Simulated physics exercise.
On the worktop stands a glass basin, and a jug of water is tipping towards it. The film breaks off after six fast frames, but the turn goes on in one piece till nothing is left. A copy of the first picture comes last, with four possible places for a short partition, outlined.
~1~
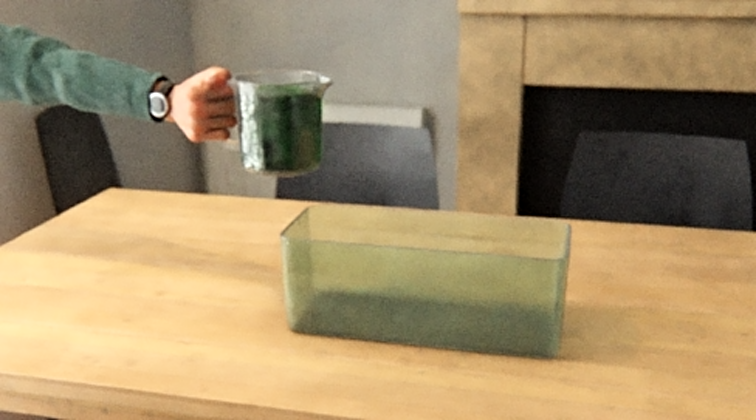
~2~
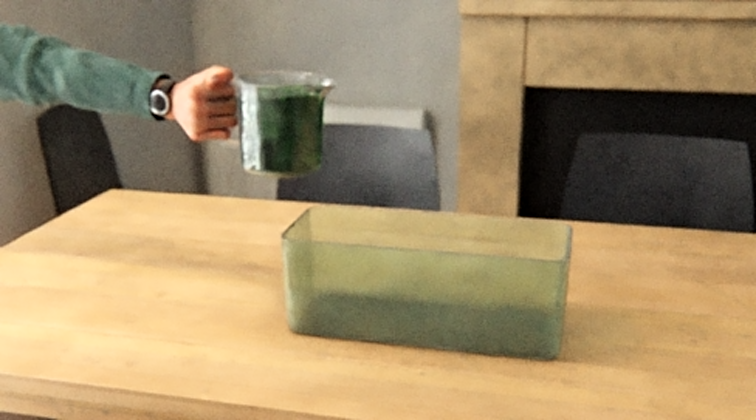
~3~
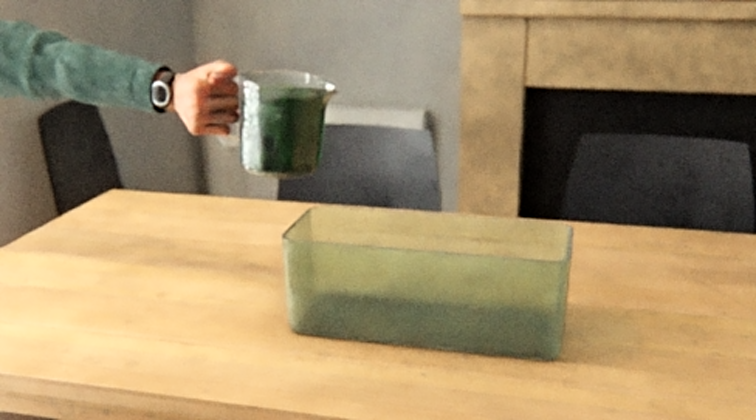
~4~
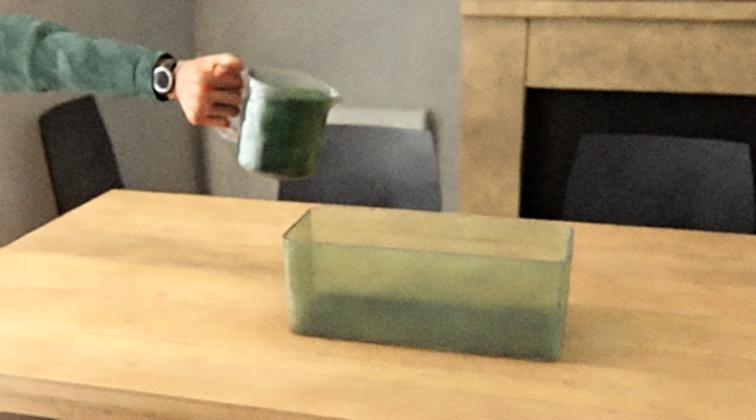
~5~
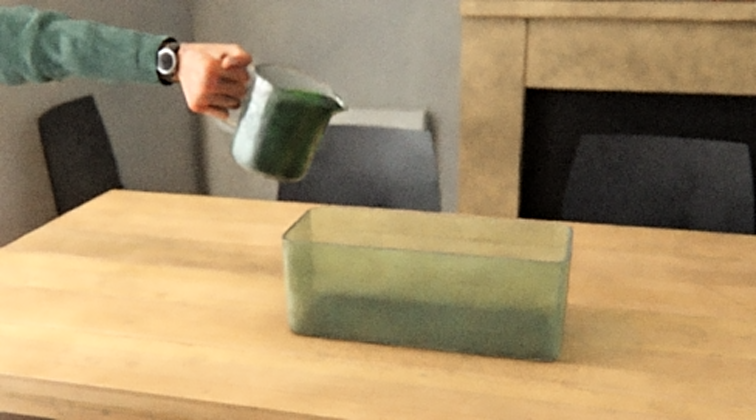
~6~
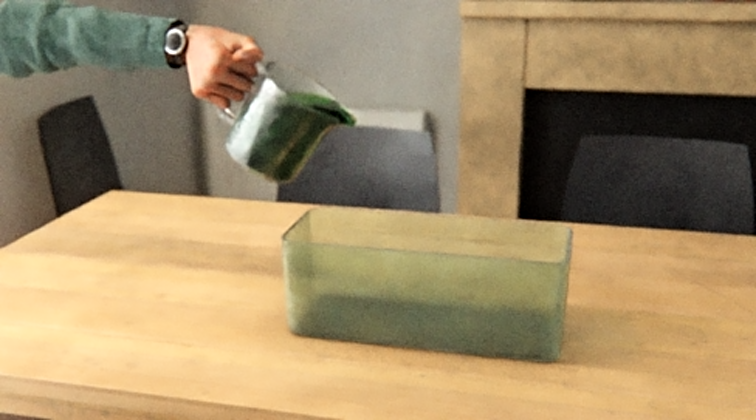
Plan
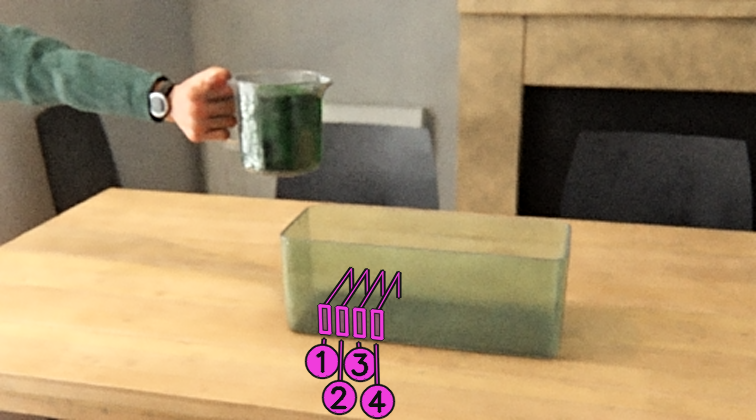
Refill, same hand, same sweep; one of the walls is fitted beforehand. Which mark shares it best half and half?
4 is best.
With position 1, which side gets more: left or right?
The right one.
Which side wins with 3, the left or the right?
More ends on the right.
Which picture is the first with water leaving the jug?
In picture 6.
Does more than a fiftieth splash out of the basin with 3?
No, it does not.
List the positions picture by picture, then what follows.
The first frame shows upright, lip at (332, 82); basin from (288, 327) to (560, 356); nothing has left yet.
The second frame shows upright, lip at (335, 84); nothing has left yet.
The third frame shows tipped about 6°, lip at (338, 90); nothing has left yet.
The fourth frame shows tipped about 13°, lip at (343, 98); nothing has left yet.
The fifth frame shows tipped about 22°, lip at (346, 109); nothing has left yet.
The sixth frame shows tipped about 33°, lip at (348, 124); water is over the lip, down to (348, 124).
In magenta, 1 at (324, 339); 2 at (341, 341); 3 at (358, 343); 4 at (376, 345).
Choosing 1, about 8 % ends left of the wall and 92 % right of it.
Choosing 2, about 7 % ends left of the wall and 92 % right of it.
Choosing 3, about 25 % ends left of the wall and 75 % right of it.
Choosing 4, about 52 % ends left of the wall and 47 % right of it.
